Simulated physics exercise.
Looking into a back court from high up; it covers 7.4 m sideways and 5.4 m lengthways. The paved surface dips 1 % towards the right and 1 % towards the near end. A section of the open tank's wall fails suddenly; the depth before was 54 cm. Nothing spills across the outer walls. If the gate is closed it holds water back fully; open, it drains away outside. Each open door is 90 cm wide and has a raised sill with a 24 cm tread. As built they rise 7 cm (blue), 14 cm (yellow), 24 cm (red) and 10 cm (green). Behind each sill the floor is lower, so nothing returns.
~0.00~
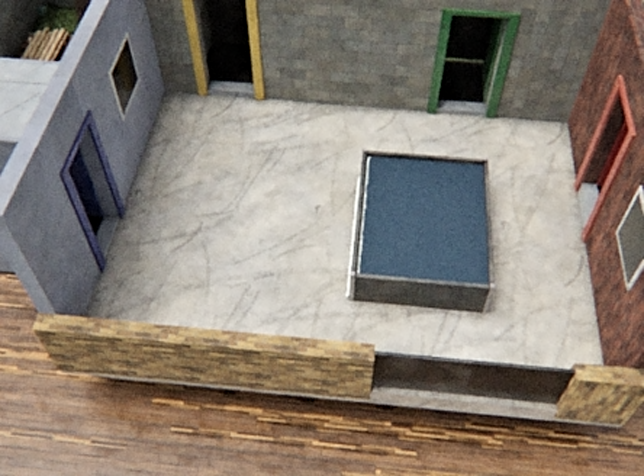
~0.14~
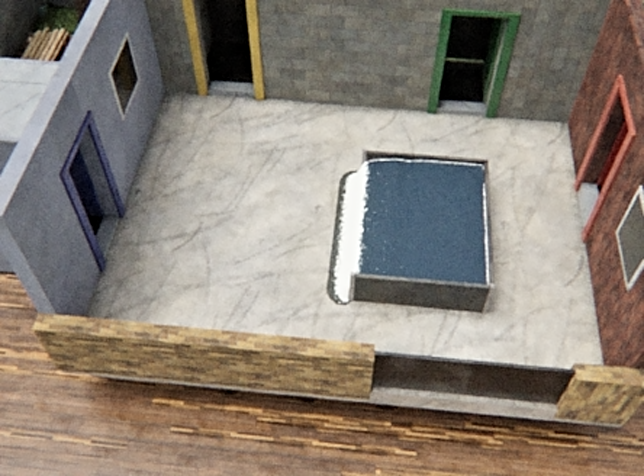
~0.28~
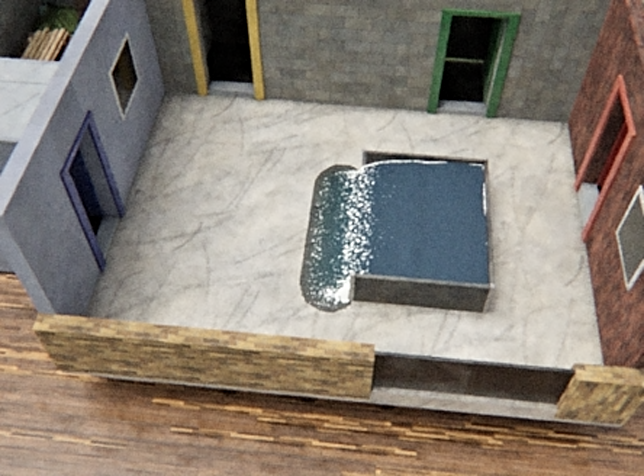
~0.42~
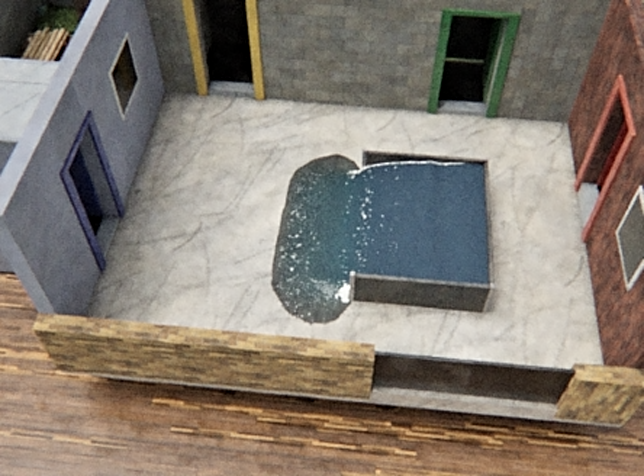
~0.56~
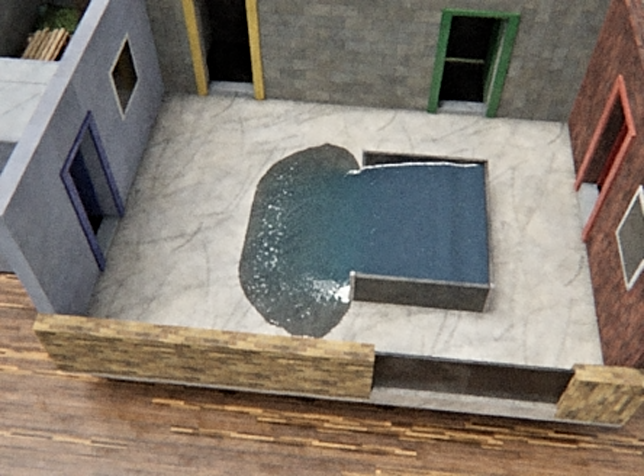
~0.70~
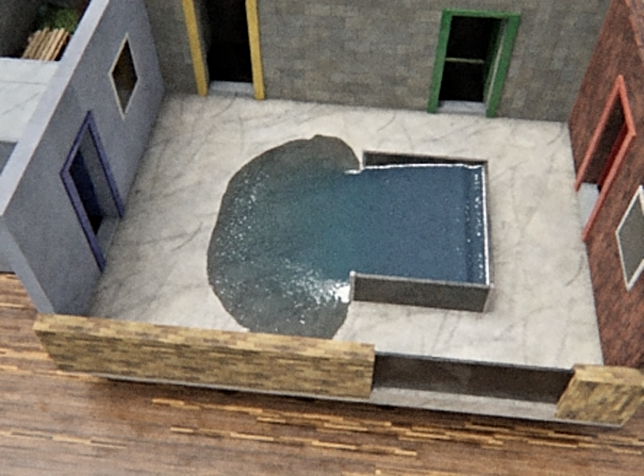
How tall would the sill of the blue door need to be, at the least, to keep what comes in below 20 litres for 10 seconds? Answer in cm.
Close to 20 cm is just enough.
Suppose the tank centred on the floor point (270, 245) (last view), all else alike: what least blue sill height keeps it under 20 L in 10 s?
Then roughly 33 cm.
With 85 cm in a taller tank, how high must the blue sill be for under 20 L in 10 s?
About 36 cm.
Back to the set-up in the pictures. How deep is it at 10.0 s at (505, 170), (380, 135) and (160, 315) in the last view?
Roughly 4, 4 and 6 cm, in turn.
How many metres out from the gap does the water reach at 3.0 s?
Roughly 4.8 m.
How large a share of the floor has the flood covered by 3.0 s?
Near 50 per cent is wet.
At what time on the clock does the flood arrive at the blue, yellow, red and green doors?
Blue 1.2 s, yellow 2.0 s, red 8.0 s, green 6.0 s.
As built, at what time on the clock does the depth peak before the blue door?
Near 2.4 s.
After 1.4 s water covers 45 % of the floor, deepest (22 cm) near (341, 265); 12 cm at the blue door, 1 litre in over its 7 cm sill.
After 3.0 s water covers 50 % of the floor, deepest (30 cm) near (164, 97); 22 cm at the blue door, 150 litres in over its 7 cm sill.
After 10.0 s water covers 95 % of the floor, deepest (14 cm) near (608, 399); 3 cm at the blue door, 258 litres in over its 7 cm sill.
At the blue door as built, the water arrived by 1.3 s and peaked near 24 cm at 2.4 s.
Run again over the same 10 s with other heights there, 45 litres in over 17.5 cm, 5 litres over 24 cm. The limit of 20 litres is kept from about 20 cm up.
